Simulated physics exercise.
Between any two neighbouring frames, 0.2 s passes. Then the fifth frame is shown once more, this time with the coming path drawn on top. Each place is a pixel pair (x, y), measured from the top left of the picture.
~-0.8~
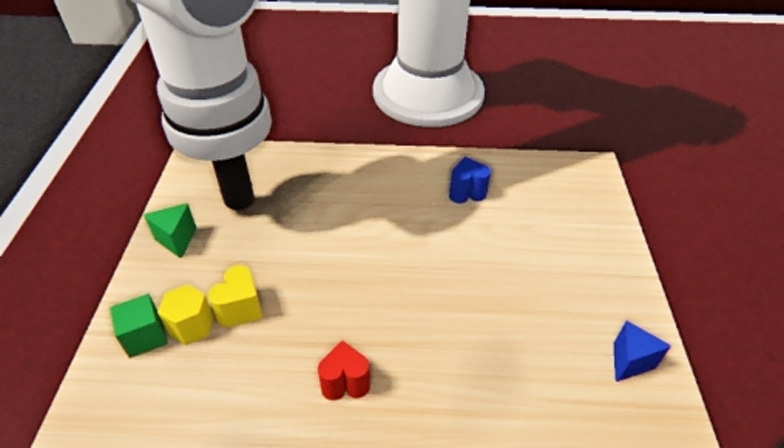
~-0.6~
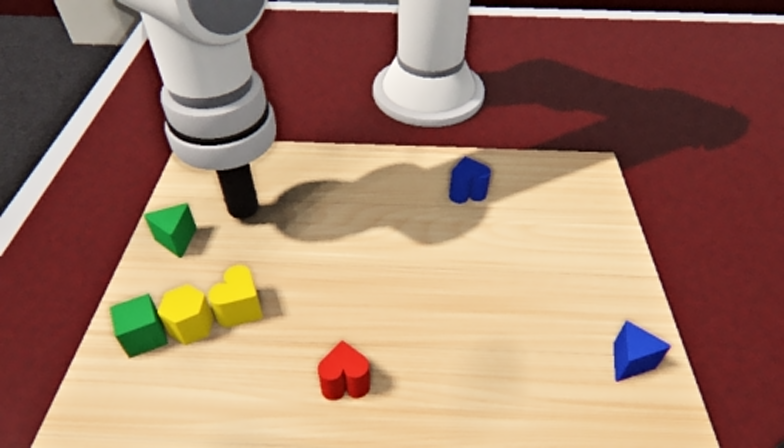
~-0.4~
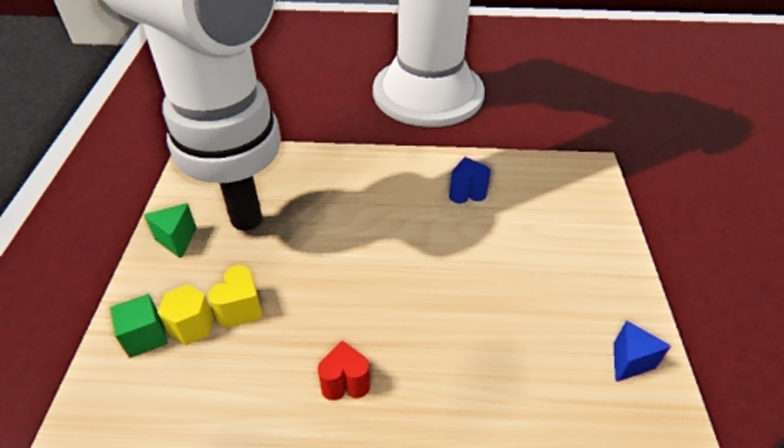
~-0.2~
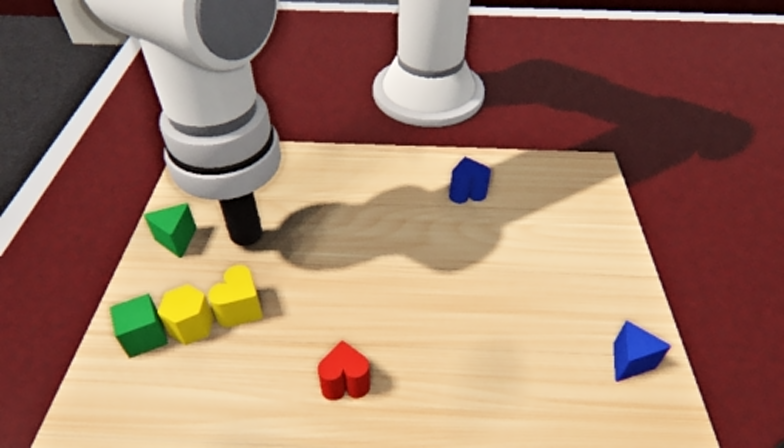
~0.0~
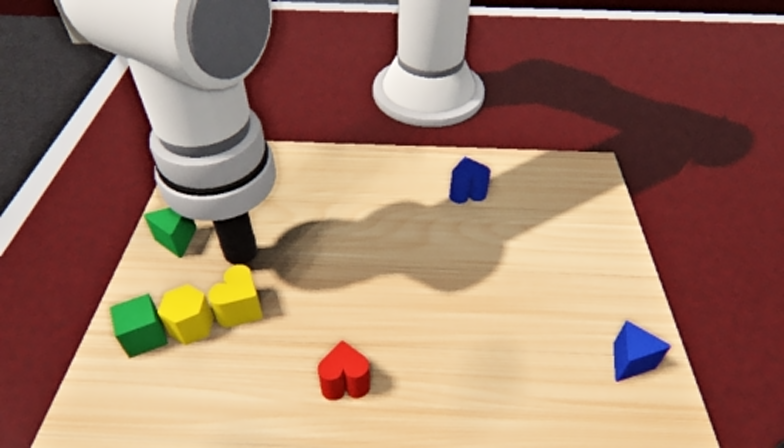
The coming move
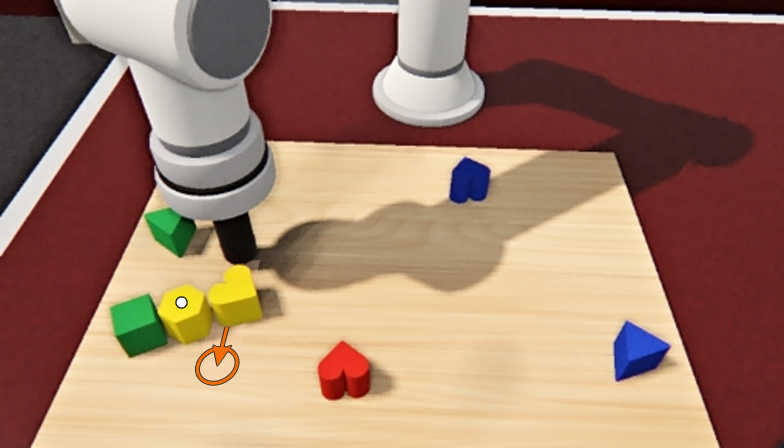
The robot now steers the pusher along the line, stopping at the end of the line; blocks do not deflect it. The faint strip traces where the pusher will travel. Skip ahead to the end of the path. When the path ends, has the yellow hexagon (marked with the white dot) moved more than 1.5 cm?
Yes, that is what happens.
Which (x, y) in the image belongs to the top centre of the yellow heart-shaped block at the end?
My best guess is (244, 367).
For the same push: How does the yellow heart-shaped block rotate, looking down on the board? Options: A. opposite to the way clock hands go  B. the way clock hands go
Answer: A.
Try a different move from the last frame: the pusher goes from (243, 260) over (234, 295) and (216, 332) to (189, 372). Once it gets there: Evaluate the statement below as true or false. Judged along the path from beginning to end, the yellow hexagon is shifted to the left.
False.
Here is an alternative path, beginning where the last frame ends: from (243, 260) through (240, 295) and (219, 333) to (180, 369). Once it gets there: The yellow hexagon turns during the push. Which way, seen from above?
From above, the turn goes clockwise.
The line goes from (243, 260) directly to (217, 365); the dot is on the yellow hexagon.
The first path, step by step. One third of the way, pusher (233, 285); yellow heart-shaped block (232, 303).
Two thirds of the way, pusher (224, 320); yellow hexagon (175, 311), turned 30° clockwise; yellow heart-shaped block (234, 339), turned 30° anticlockwise.
At the end, pusher (215, 359); green square piece (128, 314); green three-sided block unmoved; yellow hexagon (173, 320), turned 60° clockwise; yellow heart-shaped block (244, 367), turned 75° anticlockwise.
